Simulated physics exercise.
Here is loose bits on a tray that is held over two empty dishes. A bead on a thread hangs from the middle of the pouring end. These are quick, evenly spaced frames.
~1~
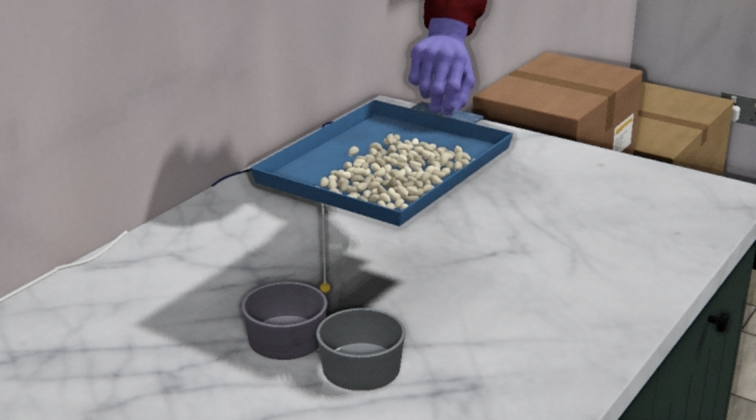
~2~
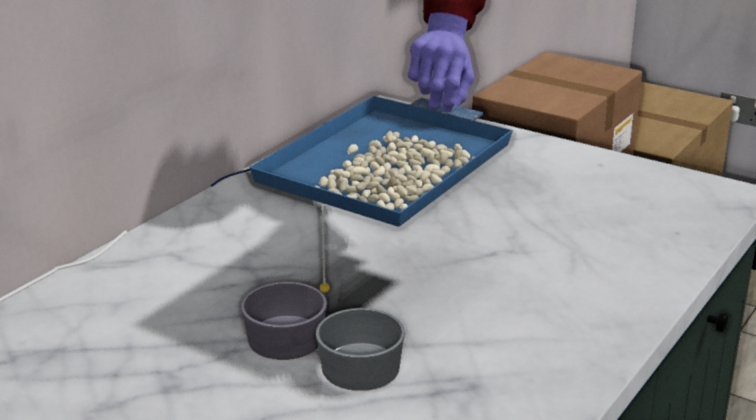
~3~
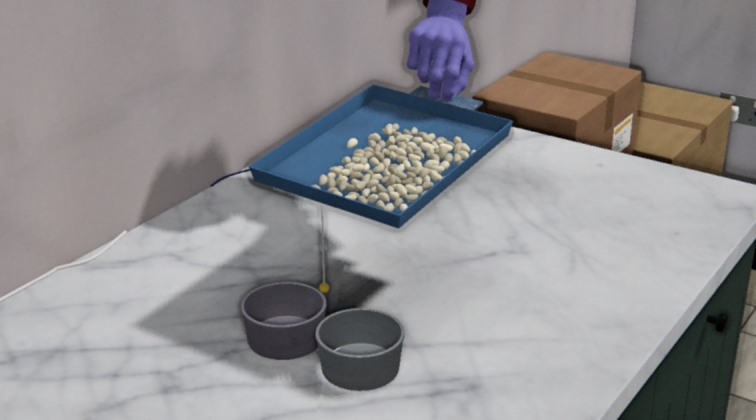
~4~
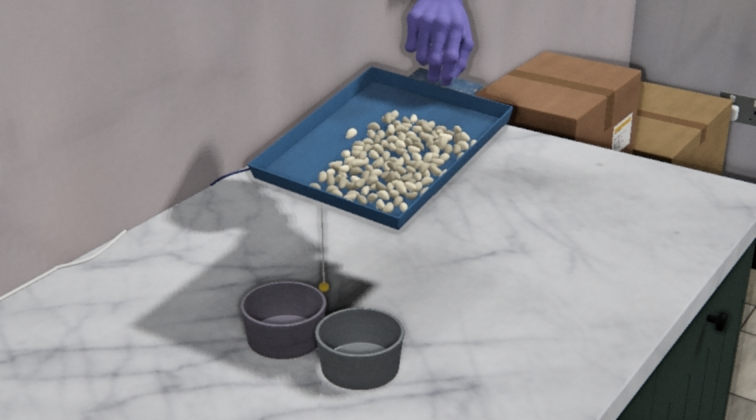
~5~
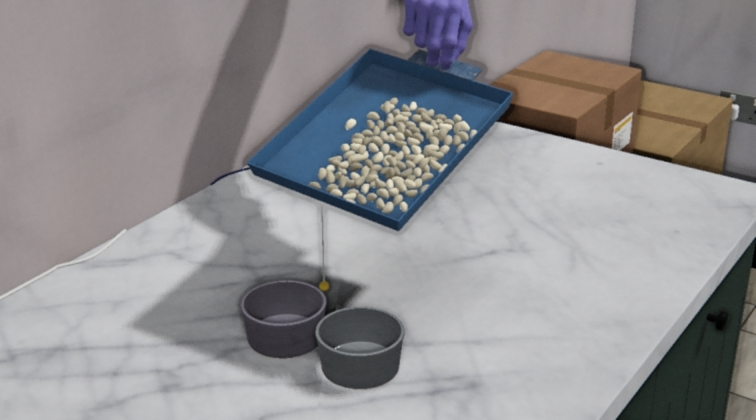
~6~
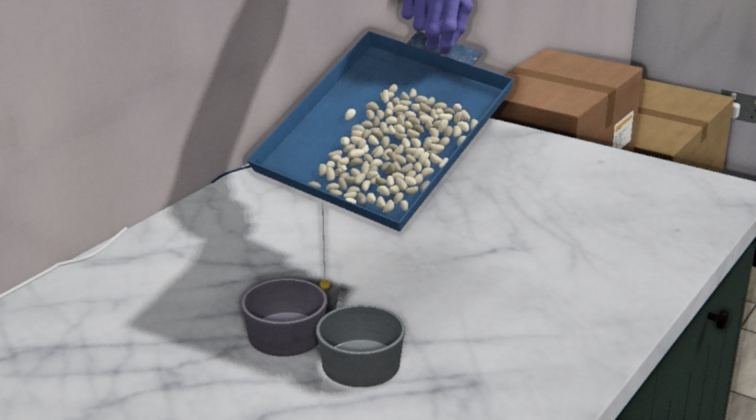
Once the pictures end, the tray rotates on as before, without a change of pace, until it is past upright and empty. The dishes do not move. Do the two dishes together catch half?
In the dishes lies over half of it.
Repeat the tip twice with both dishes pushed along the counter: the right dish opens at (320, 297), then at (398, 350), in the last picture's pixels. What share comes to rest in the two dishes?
In turn 0 and 70 in a hundred.
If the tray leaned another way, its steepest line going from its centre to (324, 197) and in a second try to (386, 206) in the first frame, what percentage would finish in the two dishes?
About 50 and 60 per cent.
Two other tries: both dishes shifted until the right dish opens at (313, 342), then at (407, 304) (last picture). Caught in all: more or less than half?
At the first place under half, at the second the smaller part.
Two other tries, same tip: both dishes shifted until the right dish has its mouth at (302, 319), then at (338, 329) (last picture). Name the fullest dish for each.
First right, then the dish on the right.
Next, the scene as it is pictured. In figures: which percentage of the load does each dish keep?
The left dish has 10 per cent, the right dish has 70.
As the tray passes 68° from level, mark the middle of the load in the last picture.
Close to (368, 168).
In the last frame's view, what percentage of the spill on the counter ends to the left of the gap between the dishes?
Near 50 %.
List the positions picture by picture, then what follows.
The first picture shows corners of the pouring end at (255, 167) and (399, 210), level; middle of the load at (395, 173), white beans; left dish at (260, 337); right dish at (337, 367); bead on its thread at (325, 288).
The second picture shows corners of the pouring end at (254, 167) and (399, 210), level; middle of the load at (394, 171).
The third picture shows corners of the pouring end at (254, 166) and (398, 213), tipped barely, lowest at the right corner; middle of the load at (394, 167).
The fourth picture shows corners of the pouring end at (252, 164) and (398, 215), tipped a little, lowest at the right corner; middle of the load at (393, 161).
The fifth picture shows corners of the pouring end at (252, 162) and (397, 218), tipped clearly, lowest at the right corner; middle of the load at (393, 154).
The sixth picture shows corners of the pouring end at (252, 159) and (398, 219), tipped clearly, lowest at the right corner; middle of the load at (393, 147); left dish at (259, 333); right dish at (336, 363).
Soon after the last picture, tray tipped steeply; nearly all on the tray; a stray few in the air.
A little later, tray tipped past a quarter turn; about a third on the tray; about a quarter in the right dish; a stray few in the left dish; a stray few outside both; about a third in the air.
Later still, tray tipped past a quarter turn; most in the right dish; a small part in the left dish; about a quarter outside both.
At rest, tray tipped past a quarter turn; most in the right dish; a small part in the left dish; about a quarter outside both.
